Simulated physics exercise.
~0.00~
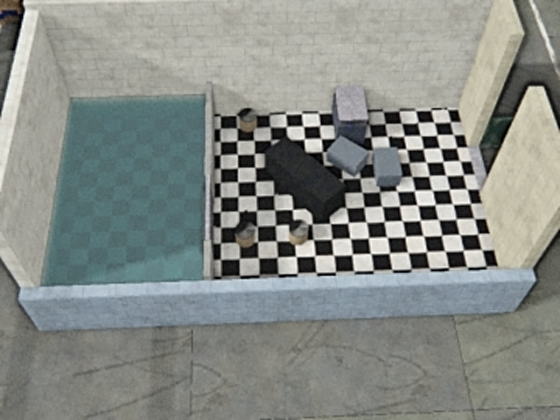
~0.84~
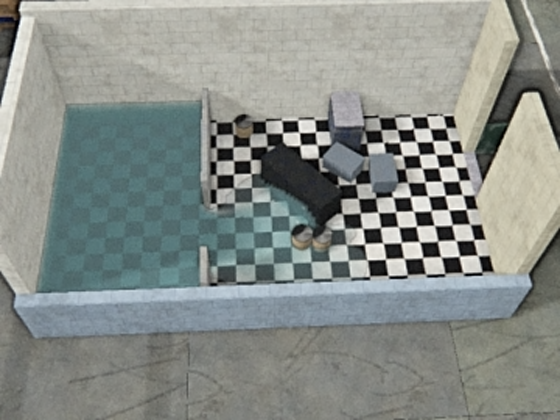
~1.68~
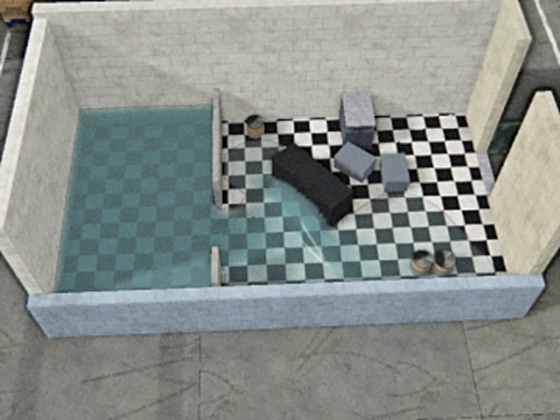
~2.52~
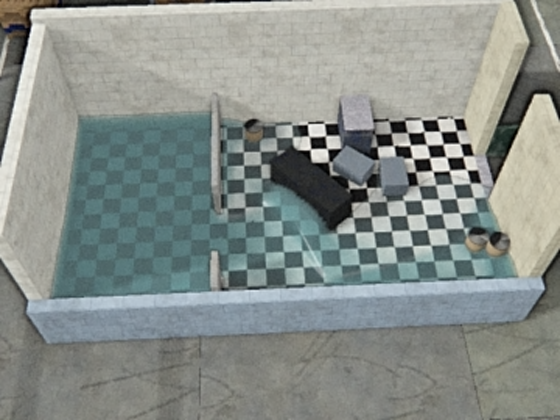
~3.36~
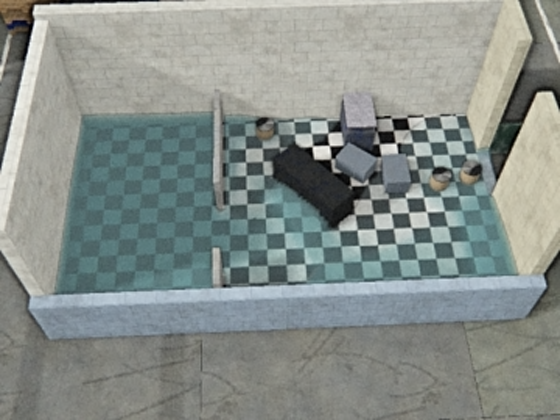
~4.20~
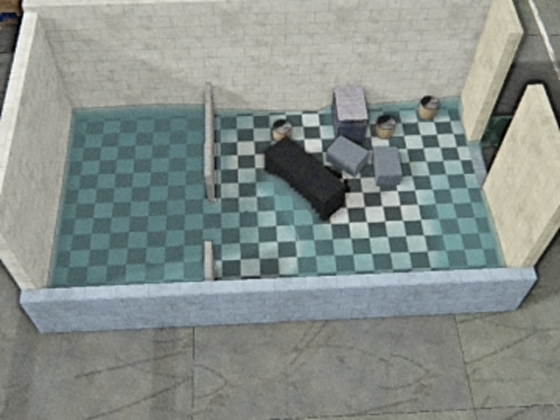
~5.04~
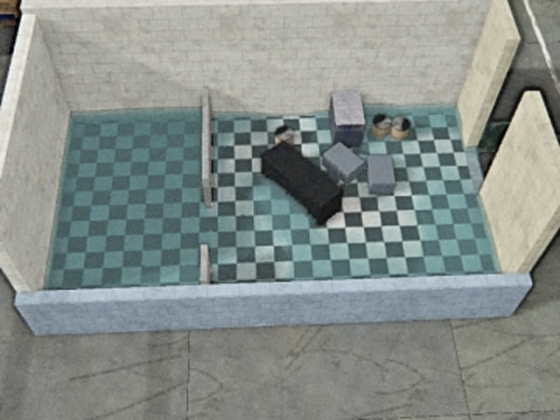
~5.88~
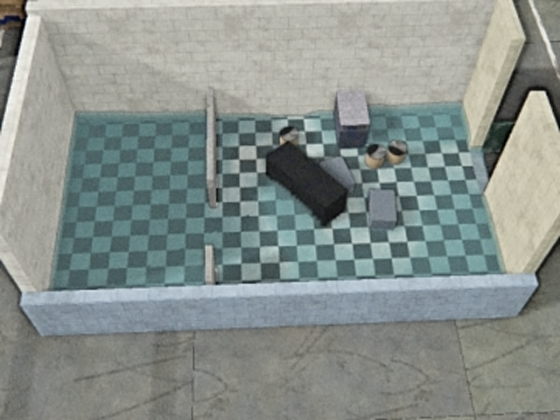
In a walled enclosure, water spreads rightward across a checkered floor, carrying pails around grey crates.
